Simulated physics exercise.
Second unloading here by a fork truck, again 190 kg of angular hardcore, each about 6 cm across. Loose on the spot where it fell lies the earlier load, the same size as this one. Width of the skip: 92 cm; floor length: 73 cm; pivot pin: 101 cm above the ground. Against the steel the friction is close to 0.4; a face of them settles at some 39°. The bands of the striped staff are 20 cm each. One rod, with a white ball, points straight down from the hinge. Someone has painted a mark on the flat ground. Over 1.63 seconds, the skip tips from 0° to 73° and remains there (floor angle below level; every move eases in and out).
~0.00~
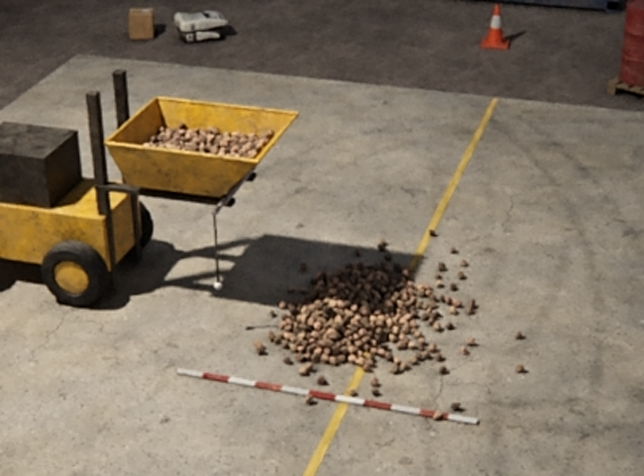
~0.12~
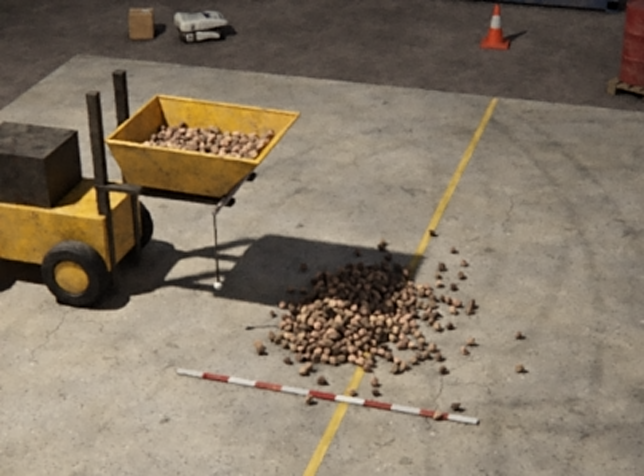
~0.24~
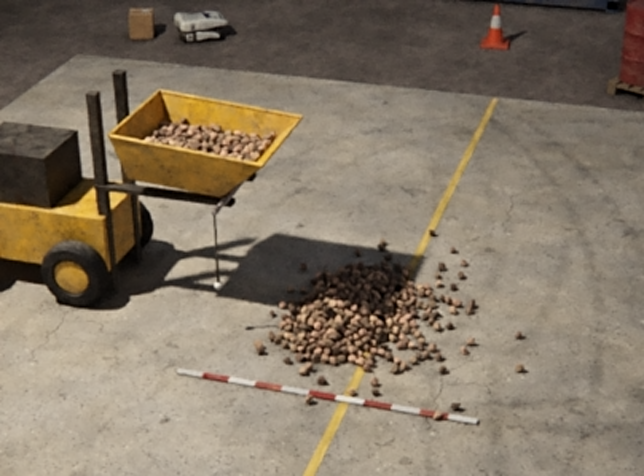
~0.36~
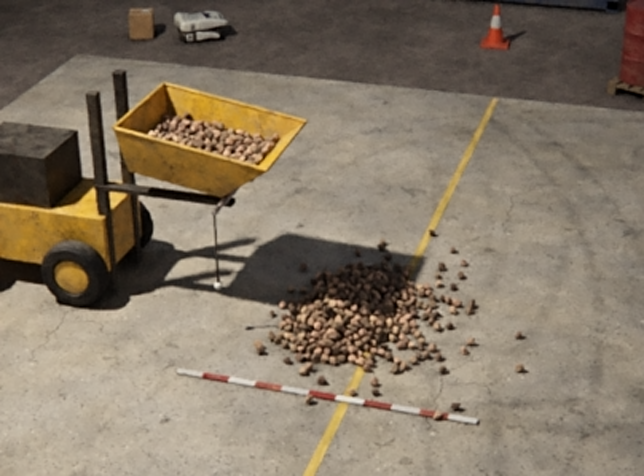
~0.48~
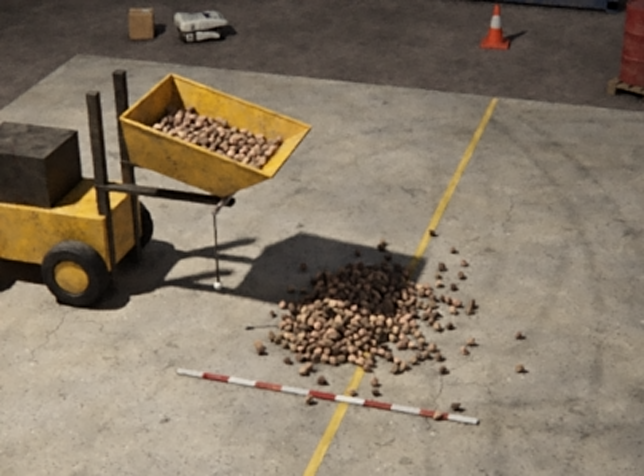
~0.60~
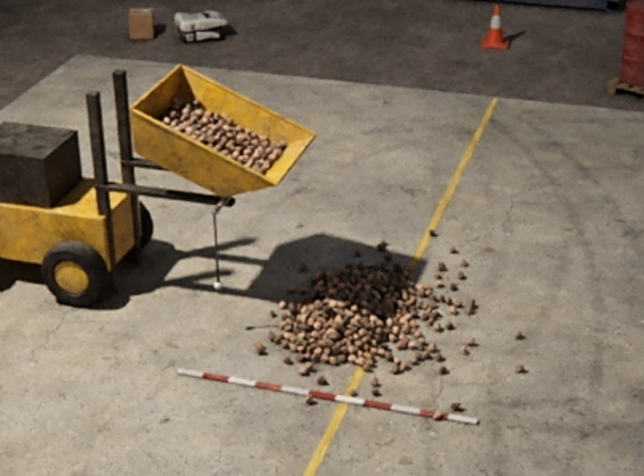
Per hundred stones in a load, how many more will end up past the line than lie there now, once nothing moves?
Roughly 31 more per hundred.
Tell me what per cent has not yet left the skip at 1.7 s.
It holds some 70 percent.
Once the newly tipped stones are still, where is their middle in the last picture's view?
Around (363, 301).
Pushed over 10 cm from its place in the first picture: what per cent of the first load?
Roughly 5 % of them.
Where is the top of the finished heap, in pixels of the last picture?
Note: Crest near (350, 282).
After 1.2 s the floor is at 61°; in per cent of one load, 100 in the skip, 82 short of the line, 18 past the line; the foremost stones are at (477, 352).
After 1.7 s the floor is at 73°; in per cent of one load, 71 in the skip, 111 short of the line, 18 past the line; the foremost stones are at (477, 352).
After 2.1 s the floor is at 73°; in per cent of one load, 24 in the skip, 148 short of the line, 28 past the line; the foremost stones are at (477, 352).
After 4.4 s the floor is at 73°; in per cent of one load, 0 in the skip, 151 short of the line, 49 past the line; the foremost stones are at (497, 341). Net gain past the line, 31.
